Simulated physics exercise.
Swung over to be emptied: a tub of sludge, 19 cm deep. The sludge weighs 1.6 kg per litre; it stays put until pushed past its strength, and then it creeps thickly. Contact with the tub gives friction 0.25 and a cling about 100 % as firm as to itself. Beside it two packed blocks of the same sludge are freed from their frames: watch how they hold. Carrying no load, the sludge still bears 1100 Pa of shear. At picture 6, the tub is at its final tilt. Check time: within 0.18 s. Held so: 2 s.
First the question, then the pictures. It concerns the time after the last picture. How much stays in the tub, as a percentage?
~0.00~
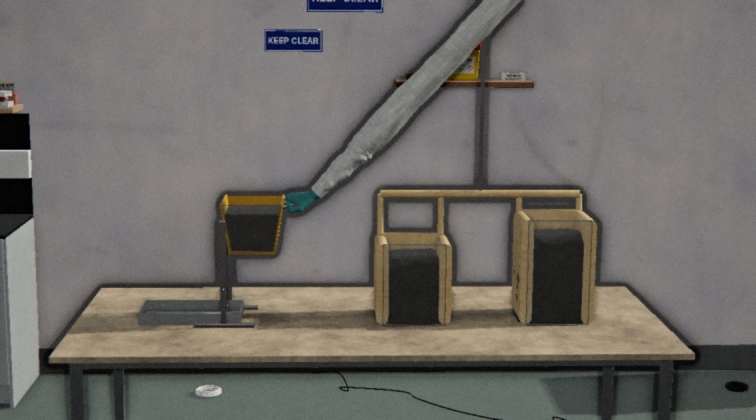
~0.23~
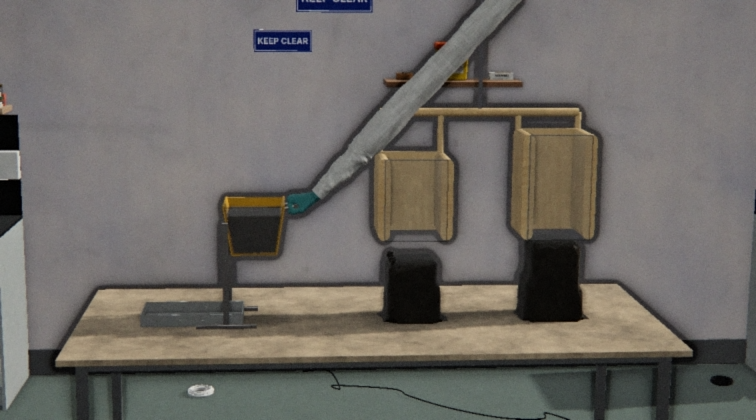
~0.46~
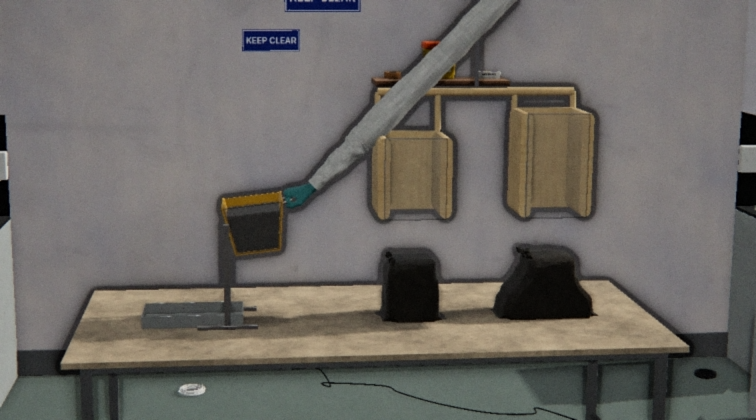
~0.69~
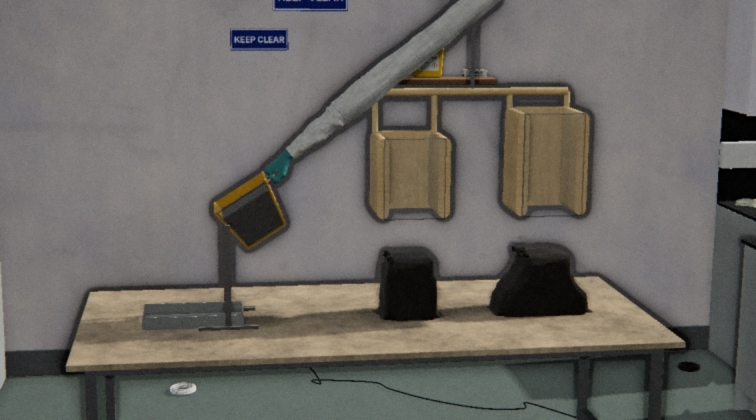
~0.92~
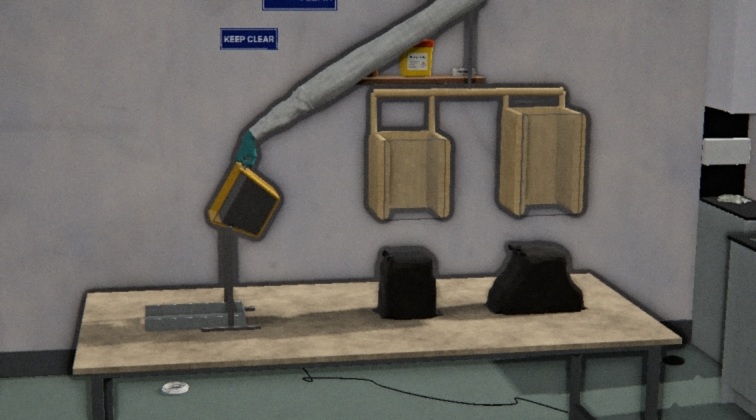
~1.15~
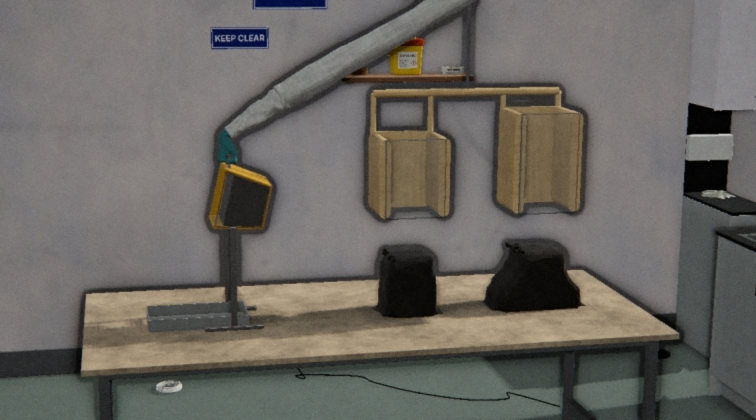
100 %.
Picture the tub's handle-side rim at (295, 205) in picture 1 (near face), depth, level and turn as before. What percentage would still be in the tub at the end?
About 100 % stays in the tub.
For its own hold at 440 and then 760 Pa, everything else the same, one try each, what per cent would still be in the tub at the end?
It'd be some 70 percent the first time and some 100 percent the second.
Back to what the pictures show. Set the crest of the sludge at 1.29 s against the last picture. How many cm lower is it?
About 0 cm.
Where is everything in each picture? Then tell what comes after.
Handle-side rim at (280, 205), tilt 0 degrees; crest of the sludge at (269, 214); block heights 27 cm, 36 cm (left to right), in the first picture.
Handle-side rim at (282, 206), tilt 0 degrees; crest of the sludge at (271, 216); block heights 26 cm, 33 cm (left to right), in the second picture.
Handle-side rim at (281, 201), tilt 6 degrees; crest of the sludge at (277, 211); block heights 25 cm, 26 cm (left to right), in the third picture.
Handle-side rim at (264, 181), tilt 32 degrees; crest of the sludge at (266, 192); block heights 25 cm, 25 cm (left to right), in the fourth picture.
Handle-side rim at (240, 171), tilt 60 degrees; crest of the sludge at (249, 179); block heights 25 cm, 25 cm (left to right), in the fifth picture.
Handle-side rim at (225, 172), tilt 77 degrees; crest of the sludge at (234, 177); block heights 25 cm, 25 cm (left to right), in the sixth picture.
After 1.29 s, the tub is at 77 degrees and holds 100 %.
After 1.46 s, the tub is at 77 degrees and holds 100 %.
After 1.63 s, the tub is at 77 degrees and holds 100 %.
After 1.80 s, the tub is at 77 degrees and holds 100 %.
After 3.15 s, the tub is at 77 degrees and holds 100 %.
